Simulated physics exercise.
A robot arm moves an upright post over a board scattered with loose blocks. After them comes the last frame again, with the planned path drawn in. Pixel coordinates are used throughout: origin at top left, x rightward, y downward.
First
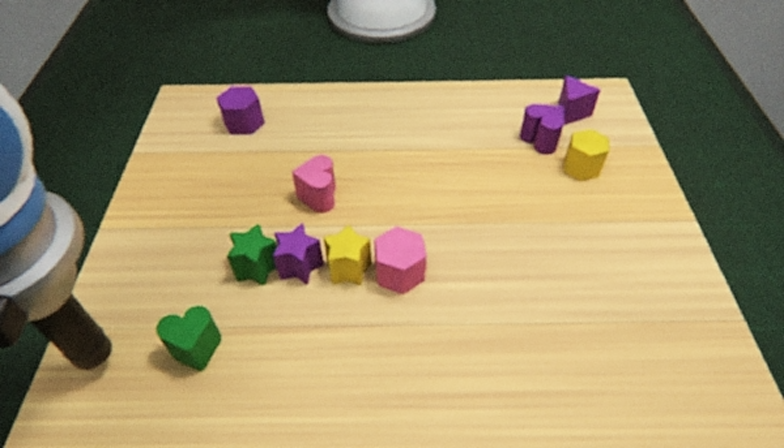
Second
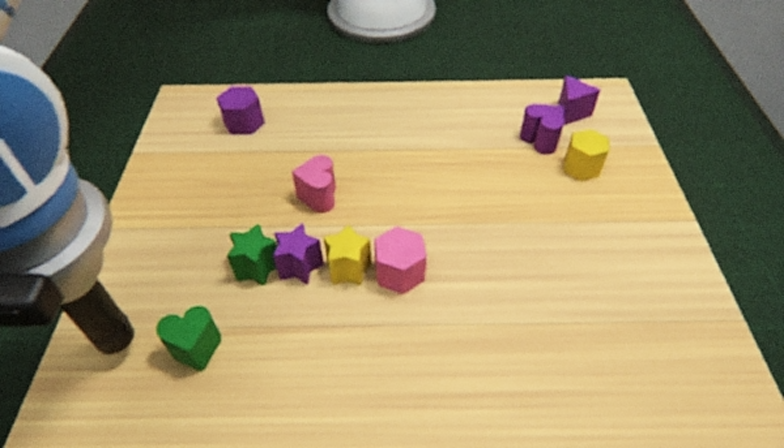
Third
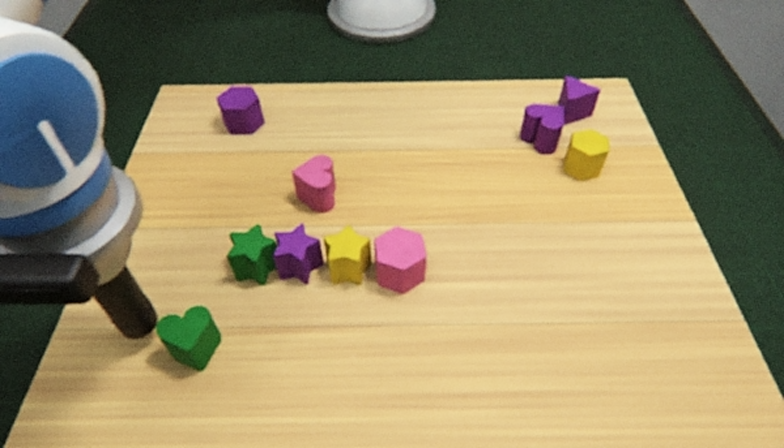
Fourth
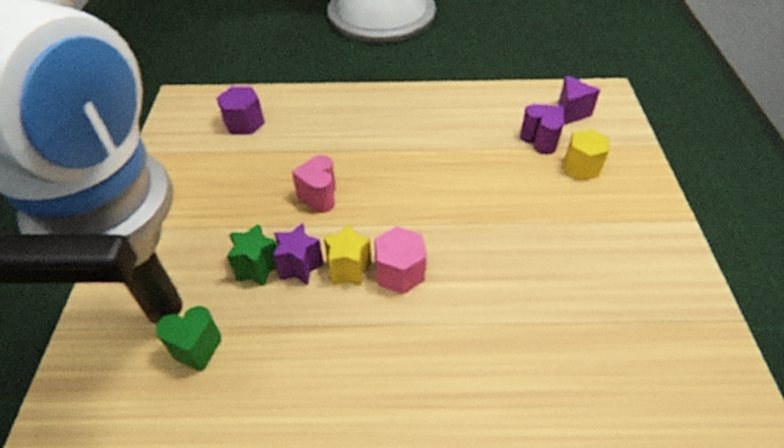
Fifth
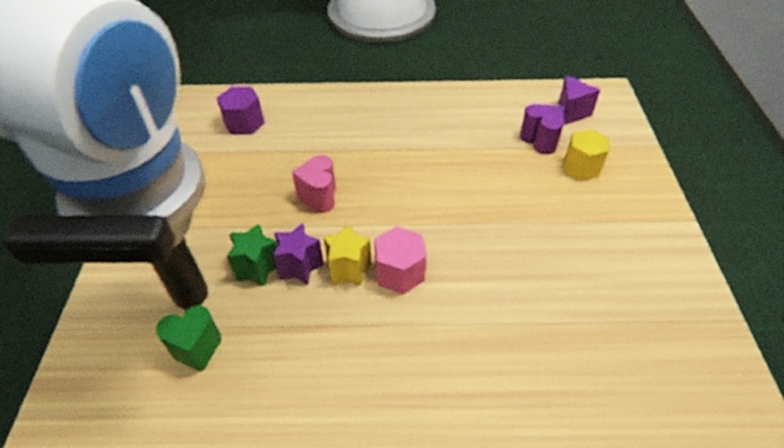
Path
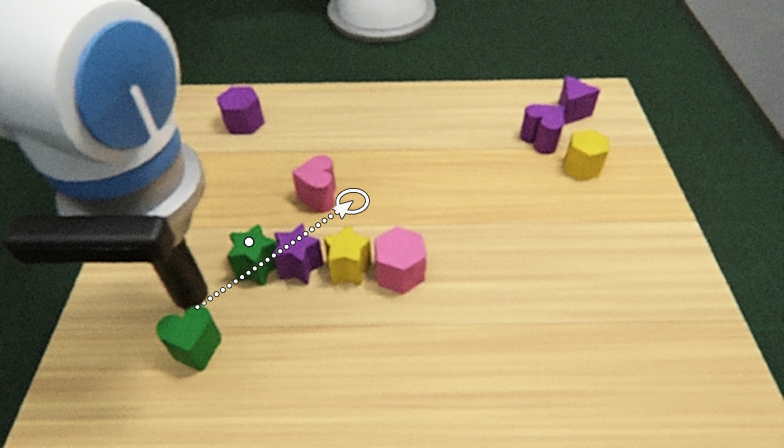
In the video, a robot arm moves its dark upright post from the left edge of a wooden board rightward and slightly away, passing just behind a green heart, while the scattered star, heart and hexagon blocks stay still.
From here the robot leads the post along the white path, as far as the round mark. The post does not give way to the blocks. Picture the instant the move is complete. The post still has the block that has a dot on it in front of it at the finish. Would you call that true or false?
That statement is accurate.
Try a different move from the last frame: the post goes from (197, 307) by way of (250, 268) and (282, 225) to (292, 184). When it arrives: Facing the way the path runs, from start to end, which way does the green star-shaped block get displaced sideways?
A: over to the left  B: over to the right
The one that fits is B, over to the right.
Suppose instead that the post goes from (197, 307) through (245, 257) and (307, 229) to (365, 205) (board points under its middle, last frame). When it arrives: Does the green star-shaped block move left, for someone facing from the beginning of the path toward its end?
No - that is not the case.
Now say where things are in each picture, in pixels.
The first picture shows tip of the post at (93, 353), middles of tops, green star-shaped block at (249, 242), purple star-shaped block at (294, 241), pink heart at (315, 170), yellow star-shaped block at (346, 243).
The second picture shows post at (116, 339), nothing pushed.
The third picture shows post at (140, 324), nothing pushed.
The fourth picture shows post at (165, 310), nothing pushed.
The fifth picture shows post at (191, 296), green star-shaped block at (249, 242), purple star-shaped block at (294, 241), pink heart at (315, 170), yellow star-shaped block at (346, 243).
The line goes in a line from (197, 307) to (353, 201); the dot is on the green star-shaped block.
The first path, step by step. One third of the way, post at (252, 256); green star-shaped block at (280, 218); purple star-shaped block at (316, 232), turned 55° clockwise; yellow star-shaped block at (351, 243).
Two thirds of the way, post at (305, 220); green star-shaped block at (317, 185); purple star-shaped block at (326, 223), turned 115° clockwise; pink heart at (327, 157), turned 25° anticlockwise; yellow star-shaped block at (353, 245).
At the end, post at (351, 189); green star-shaped block at (354, 154); purple star-shaped block at (330, 218), turned 140° clockwise; pink heart at (343, 132), turned 75° anticlockwise; yellow star-shaped block at (352, 245).
